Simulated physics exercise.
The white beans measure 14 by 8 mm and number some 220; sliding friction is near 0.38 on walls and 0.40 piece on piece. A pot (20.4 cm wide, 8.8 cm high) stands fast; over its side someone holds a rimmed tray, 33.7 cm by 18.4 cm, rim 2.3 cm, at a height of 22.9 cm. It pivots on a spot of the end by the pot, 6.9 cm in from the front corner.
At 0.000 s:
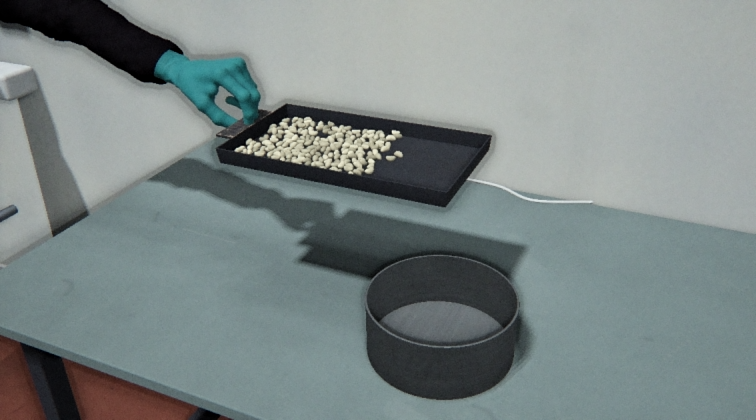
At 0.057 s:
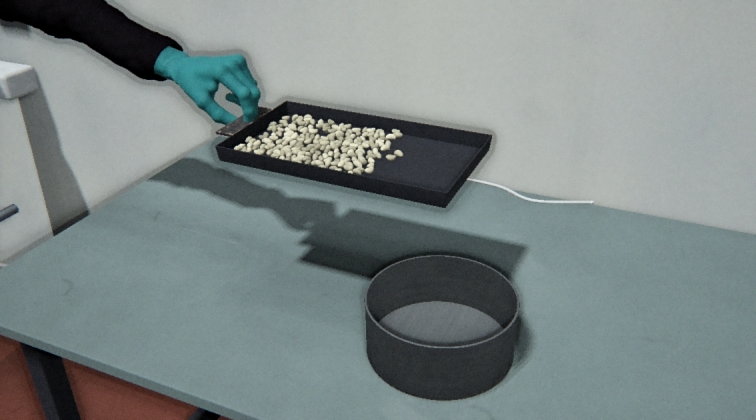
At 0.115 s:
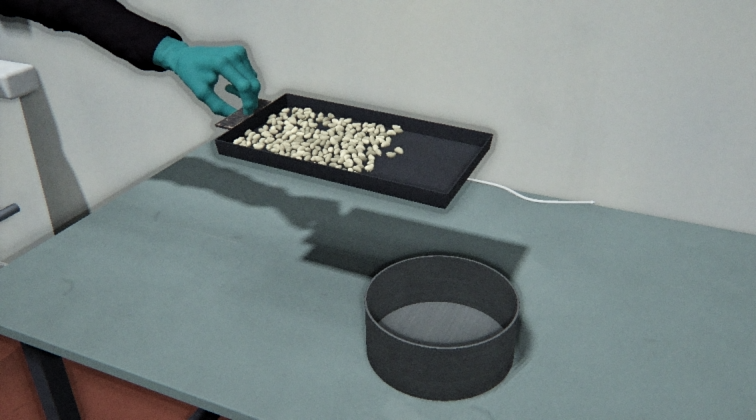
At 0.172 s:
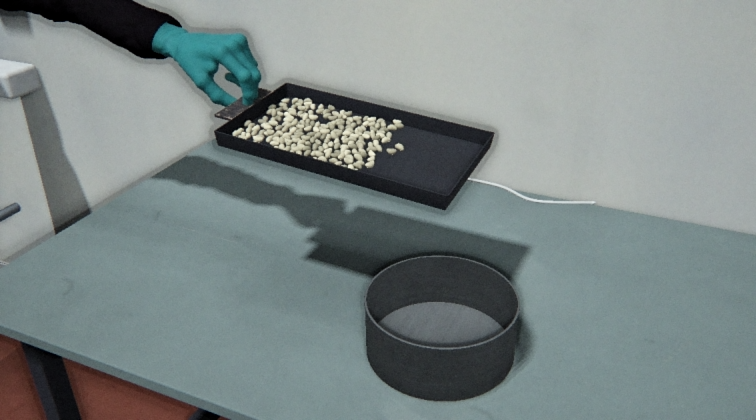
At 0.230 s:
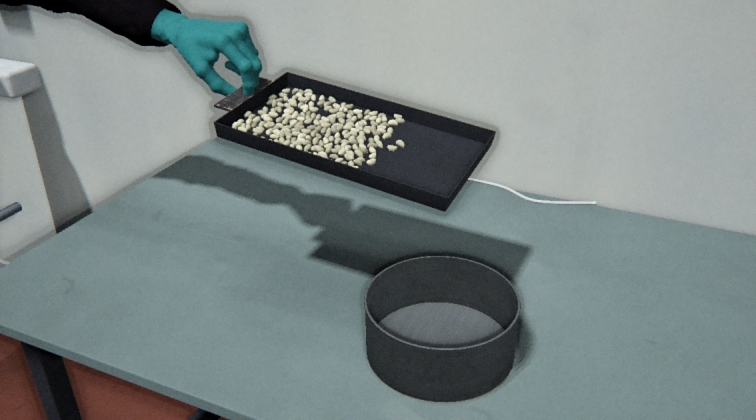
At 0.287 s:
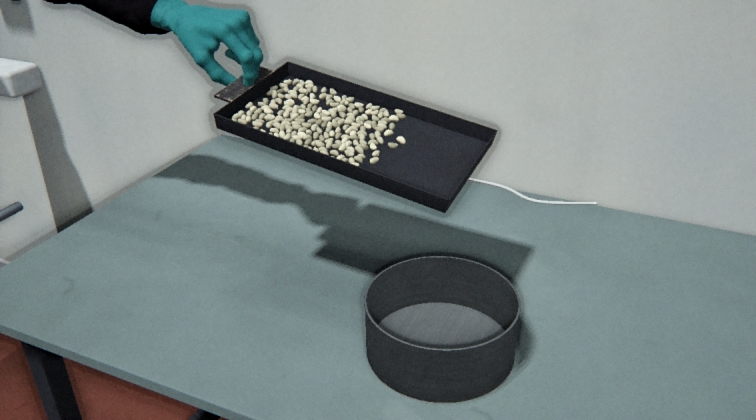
On a grey-green tabletop, a teal-gloved hand slightly raising the left end of a dark tray of white beans near a round pot.
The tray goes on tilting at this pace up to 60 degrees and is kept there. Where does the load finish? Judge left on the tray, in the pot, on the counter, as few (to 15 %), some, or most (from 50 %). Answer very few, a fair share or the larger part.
Tray the larger part, pot a fair share, counter very few.
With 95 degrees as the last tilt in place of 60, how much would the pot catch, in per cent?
In that case some 100 per cent.
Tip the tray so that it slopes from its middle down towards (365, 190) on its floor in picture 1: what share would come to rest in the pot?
About 10 per cent.
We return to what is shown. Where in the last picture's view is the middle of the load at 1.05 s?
Near (438, 175).
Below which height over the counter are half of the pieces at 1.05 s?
Roughly 26 cm.
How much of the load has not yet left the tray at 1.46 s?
Some 75 per cent of the load.
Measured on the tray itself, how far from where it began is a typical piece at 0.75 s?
Some 6 cm.
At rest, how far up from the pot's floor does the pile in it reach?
About 1.0 cm.
After 0.75 s, tilt 35 degrees; the tray holds 100 %, the pot 0 %.
Then, at 1.05 s, tilt 50 degrees; the tray holds 100 %, the pot 0 %.
After 1.46 s, tilt 60 degrees; the tray holds 75 %, the pot 20 %.
By 2.4 s all is still; tray 70 %, pot 30 %, counter 0 %.
